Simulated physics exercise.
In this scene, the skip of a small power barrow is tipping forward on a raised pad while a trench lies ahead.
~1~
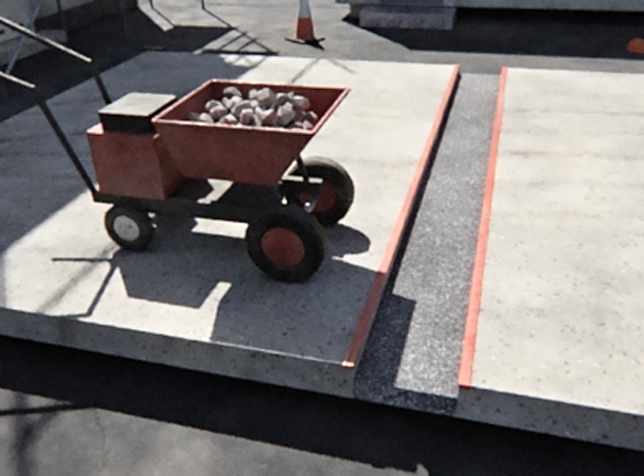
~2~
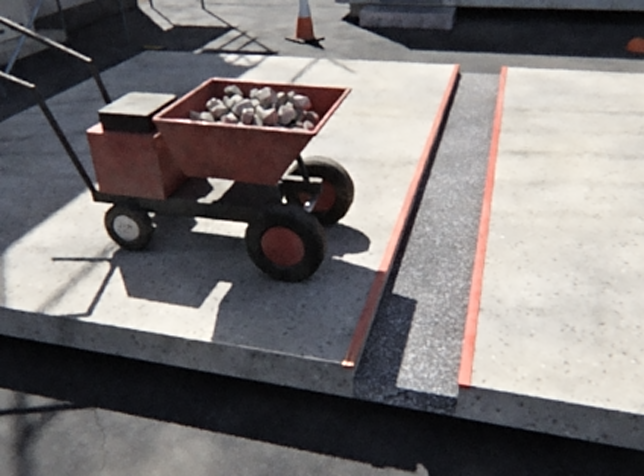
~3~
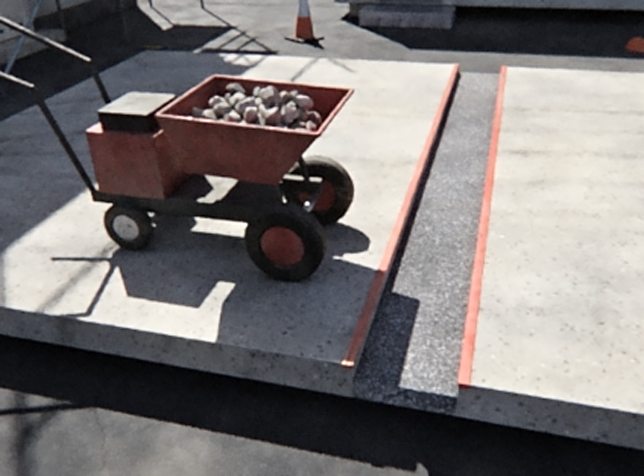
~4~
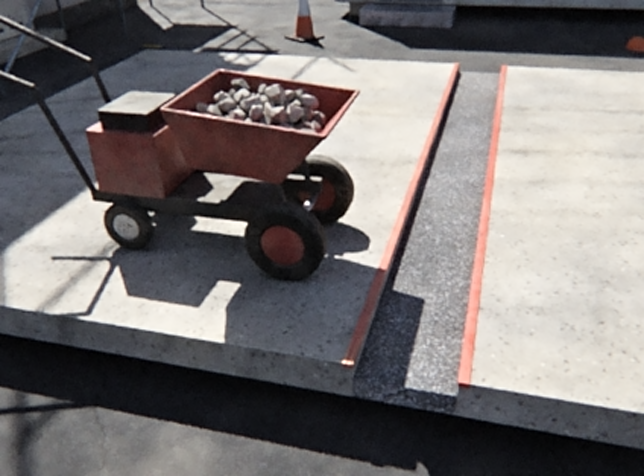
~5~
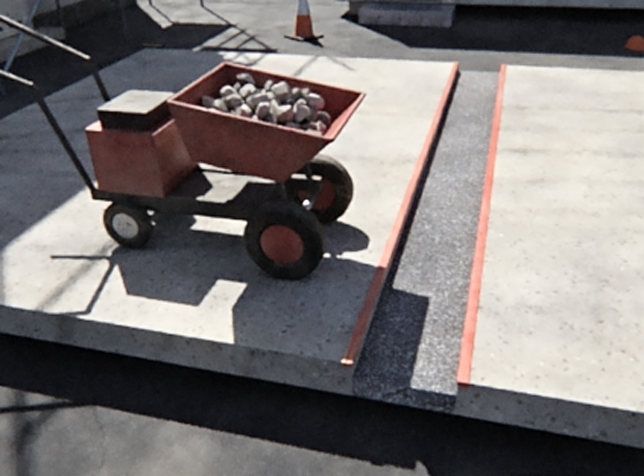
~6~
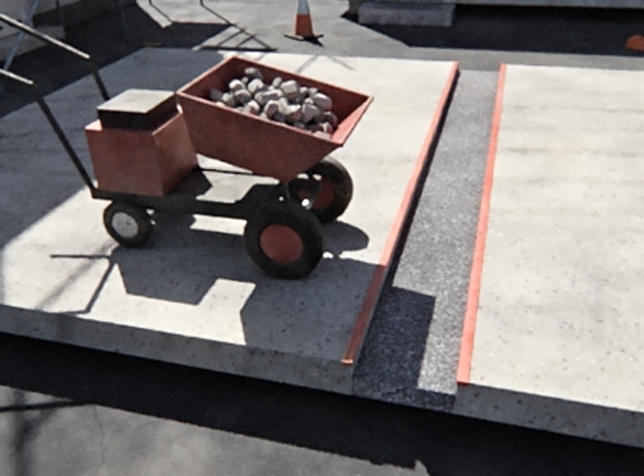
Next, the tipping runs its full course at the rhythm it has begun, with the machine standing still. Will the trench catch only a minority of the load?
No, it gets the larger part.
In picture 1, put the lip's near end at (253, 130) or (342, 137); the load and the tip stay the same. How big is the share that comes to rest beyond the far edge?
The first spot gives roughly 0 %; the second gives roughly 40 %.
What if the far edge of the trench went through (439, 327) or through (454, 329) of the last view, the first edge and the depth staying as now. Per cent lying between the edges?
The first case gives close to 60 per cent and the second close to 70 per cent.
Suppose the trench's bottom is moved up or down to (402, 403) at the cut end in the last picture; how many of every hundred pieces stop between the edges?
About 90 per cent.
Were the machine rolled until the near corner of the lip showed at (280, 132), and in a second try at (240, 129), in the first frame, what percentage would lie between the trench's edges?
Result: 90 in a hundred, then 60 in a hundred.
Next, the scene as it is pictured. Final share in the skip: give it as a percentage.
Estimate: Near 0 %.
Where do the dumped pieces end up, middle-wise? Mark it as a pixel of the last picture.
The centre ends up roughly at (442, 262).
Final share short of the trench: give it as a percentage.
Around 0 per cent.
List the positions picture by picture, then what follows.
The first picture shows lip of the skip at (313, 134), level; top of the load at (250, 122), broken stones; first edge of the trench at (365, 319); far edge at (471, 335), the trench over half as wide as the skip, and shallow for its width.
The second picture shows lip of the skip at (314, 134), level; top of the load at (250, 121).
The third picture shows lip of the skip at (318, 136), tipped barely; top of the load at (244, 107).
The fourth picture shows lip of the skip at (324, 138), tipped barely; top of the load at (262, 102).
The fifth picture shows lip of the skip at (332, 141), tipped a little; top of the load at (249, 97).
The sixth picture shows lip of the skip at (341, 145), tipped a little; top of the load at (264, 98); first edge of the trench at (363, 316); far edge at (469, 332).
Soon after the last picture, skip tipped well over; all in the skip.
A little later, skip tipped steeply; most in the skip; a small part in or heaped over the trench; a stray few beyond it; a stray few falling.
Later still, skip tipped right over; about a quarter in the skip; about two thirds in or heaped over the trench; a small part beyond it.
By the end, skip tipped right over; most in or heaped over the trench; about a quarter beyond it.
